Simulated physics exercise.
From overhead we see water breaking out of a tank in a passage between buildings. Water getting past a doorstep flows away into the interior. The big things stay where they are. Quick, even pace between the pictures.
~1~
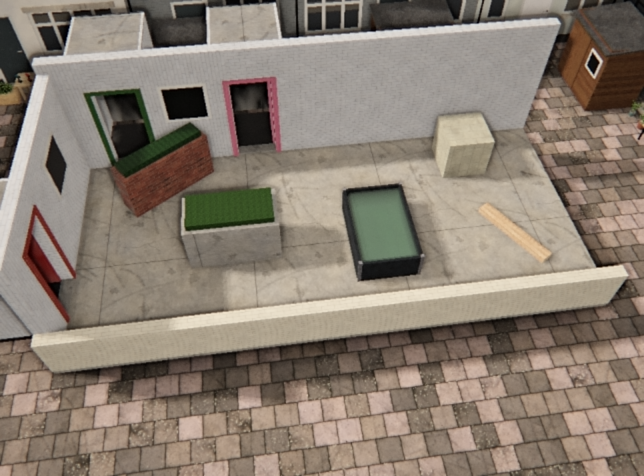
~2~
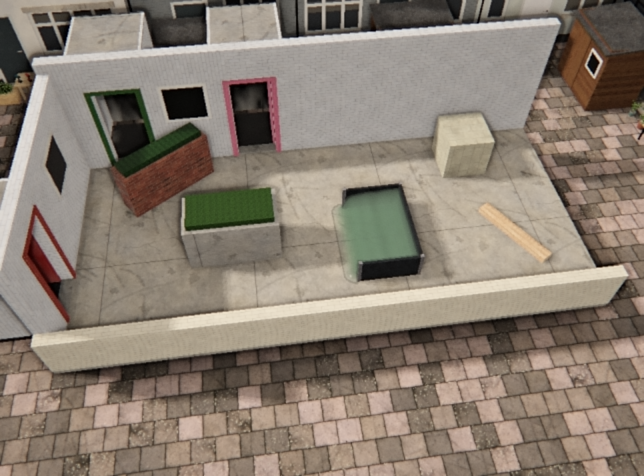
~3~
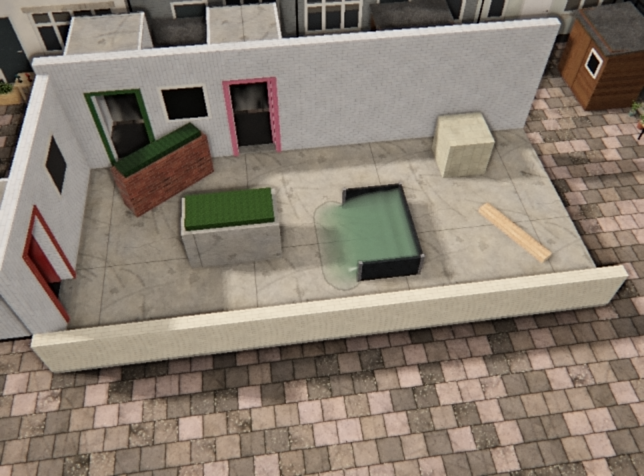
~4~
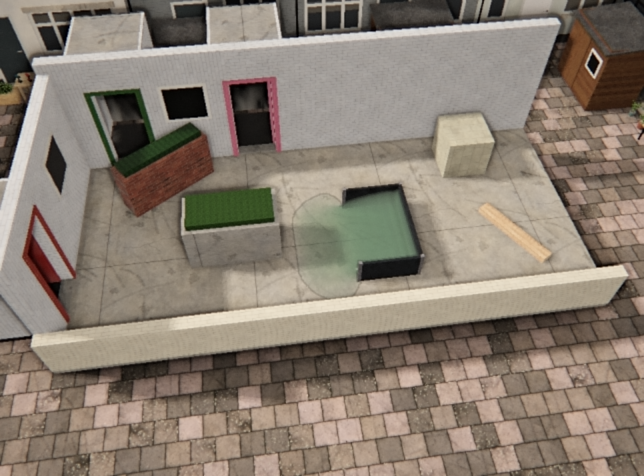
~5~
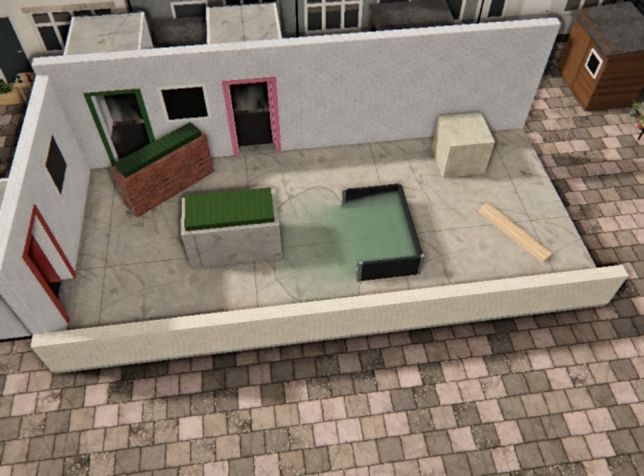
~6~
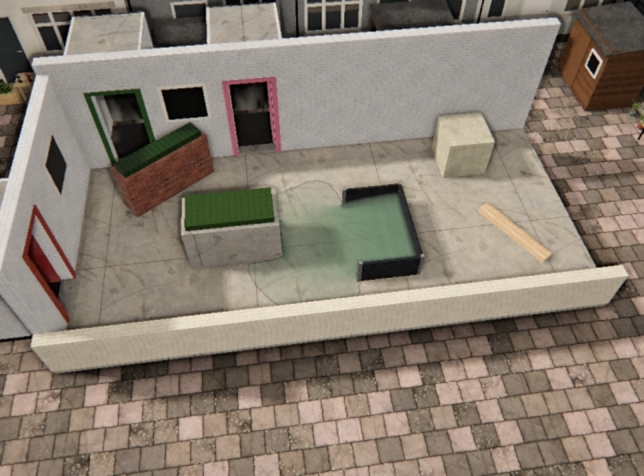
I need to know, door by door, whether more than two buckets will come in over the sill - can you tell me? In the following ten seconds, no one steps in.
Sure. At the pink door, more than two will. At the red door, more than two will. At the green door, no more than two will.
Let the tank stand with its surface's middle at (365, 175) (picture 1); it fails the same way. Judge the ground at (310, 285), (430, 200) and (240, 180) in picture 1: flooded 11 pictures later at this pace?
First one gets inundated, next one stays unwetted, last one gets inundated.
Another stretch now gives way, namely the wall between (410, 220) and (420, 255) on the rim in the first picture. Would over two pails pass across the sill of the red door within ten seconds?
Well, the red door simply comes up short.
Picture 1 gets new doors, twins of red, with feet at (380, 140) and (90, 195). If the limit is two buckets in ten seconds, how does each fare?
Stays below the threshold, stays below the threshold.
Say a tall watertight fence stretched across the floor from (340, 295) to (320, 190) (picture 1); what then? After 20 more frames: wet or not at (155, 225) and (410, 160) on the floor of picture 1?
As listed: Free of water, under water.
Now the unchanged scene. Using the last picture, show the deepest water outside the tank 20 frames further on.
I'd say near (64, 352).
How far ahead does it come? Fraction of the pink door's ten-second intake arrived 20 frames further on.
Estimated share: About 65 %.
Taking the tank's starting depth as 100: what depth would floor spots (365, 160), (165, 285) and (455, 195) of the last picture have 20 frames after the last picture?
The three come to some 0, 6 and 0 per cent respectively.
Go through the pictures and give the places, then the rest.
In the first picture, the tank at (381, 224) is whole and still.
In the second picture, water pours out at (352, 238) and has run to (339, 208).
In the third picture, the front is at (327, 205), out from the gap at (352, 238).
In the fourth picture, water pours out at (352, 239) and has run to (329, 296).
In the fifth picture, water pours out at (352, 239) and has run to (279, 214).
In the sixth picture, water pours out at (352, 239) and has run to a hidden place.
A moment on, water covers 20 % of the floor; the pink door not reached, the red door not reached, the green door not reached.
Next, water covers 30 % of the floor; the pink door wet at the sill, nothing in, the red door not reached, the green door not reached.
Then, water covers 40 % of the floor; the pink door over two buckets in, the red door under two buckets in, the green door not reached.
Later, water covers 60 % of the floor; the pink door over two buckets in, the red door over two buckets in, the green door not reached.
In the end, water covers 70 % of the floor; the pink door over two buckets in, the red door far over two buckets in, the green door under two buckets in.
